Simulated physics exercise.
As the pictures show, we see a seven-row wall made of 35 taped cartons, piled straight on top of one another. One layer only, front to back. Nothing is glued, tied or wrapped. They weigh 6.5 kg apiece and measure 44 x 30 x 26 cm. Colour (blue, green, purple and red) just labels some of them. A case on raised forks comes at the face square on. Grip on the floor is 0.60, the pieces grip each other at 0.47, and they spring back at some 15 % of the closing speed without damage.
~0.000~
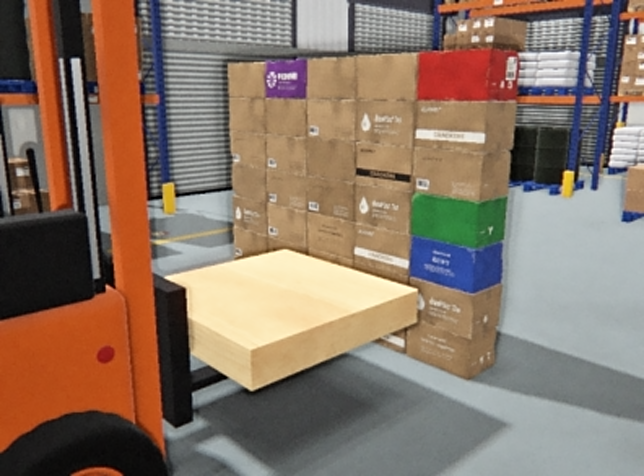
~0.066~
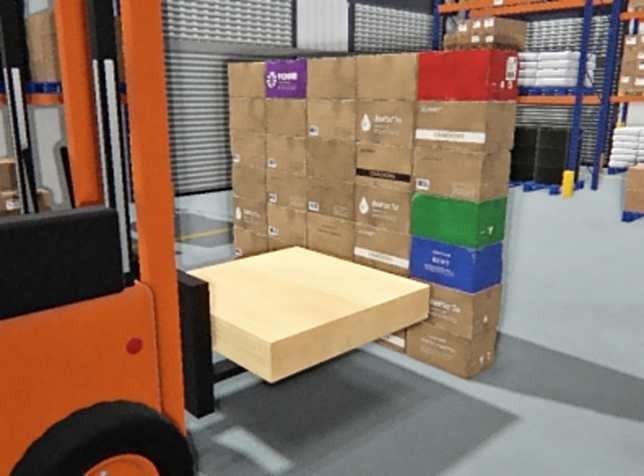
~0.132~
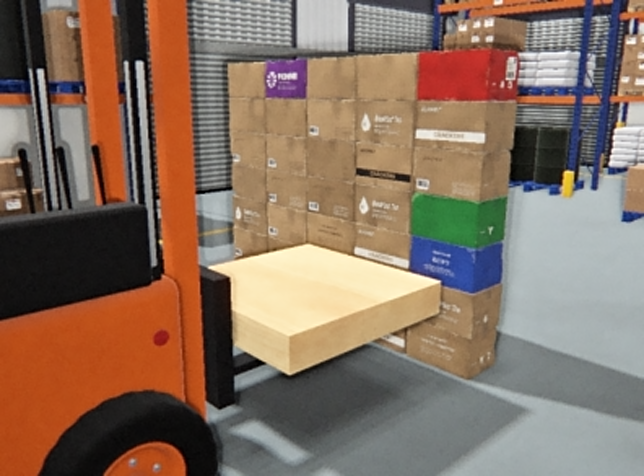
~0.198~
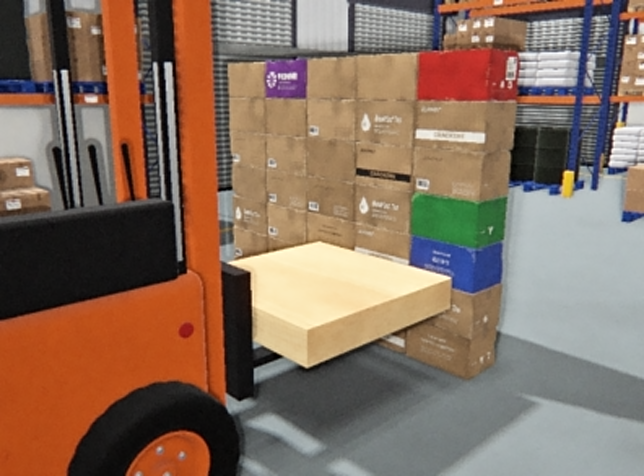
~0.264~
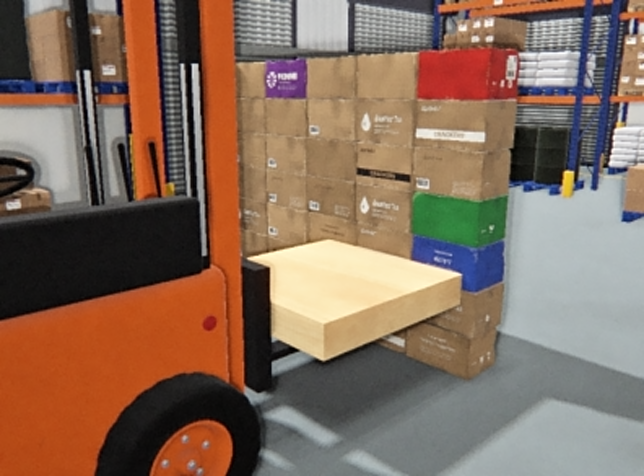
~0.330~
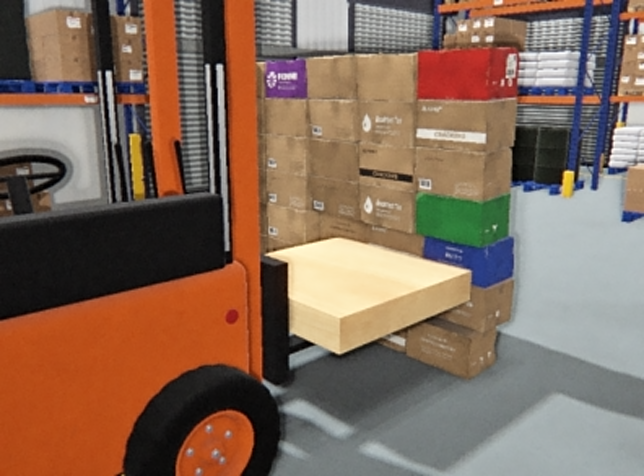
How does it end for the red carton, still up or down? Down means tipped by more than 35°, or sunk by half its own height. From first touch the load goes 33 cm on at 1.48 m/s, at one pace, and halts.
It falls.
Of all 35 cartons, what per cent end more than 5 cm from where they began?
It is 50 per cent.
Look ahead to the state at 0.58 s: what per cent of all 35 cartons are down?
By then 5 per cent.
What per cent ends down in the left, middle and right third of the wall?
In per cent: Left 0, middle 90, right 90.
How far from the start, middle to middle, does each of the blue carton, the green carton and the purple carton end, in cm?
Moved: Blue 160, green 130, purple 0.
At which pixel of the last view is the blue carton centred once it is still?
Near (561, 287).
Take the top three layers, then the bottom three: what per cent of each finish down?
From the top 60, from the bottom 40 per cent.
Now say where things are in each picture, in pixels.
In the first picture (each place is the centre of the face we see best), load (405, 308) 37 cm short of touching; red carton (451, 76); purple carton (284, 79); green carton (443, 220); all as stacked.
The second picture shows load (417, 303) 27 cm short of touching; red carton (451, 76).
The third picture shows load (429, 299) 17 cm short of touching; red carton (451, 76).
The fourth picture shows load (440, 294) 8 cm short of touching; red carton (451, 76).
The fifth picture shows load (451, 290) 21 mm in; red carton (452, 75); one has shifted.
The sixth picture shows load (461, 286) 12 cm in; red carton (451, 75) tilted 3°; blue carton (454, 259) moved 13 cm; green carton (447, 219) tilted 3°; steepest lean 6°, the carton at (330, 120); 18 have shifted.
By 0.58 s, 2 of the 35 cartons down; red carton tilted 24°, 12 cm lower; green carton tilted 30°.
By 1.00 s, 21 of the 35 cartons down; red carton on its side; blue carton upside down.
When it is over (2.5 s), 18 of the 35 cartons down; red carton upside down; blue carton upside down; purple carton unmoved. In pixels of the last frame, middles, red carton near (487, 449), blue carton near (561, 287).
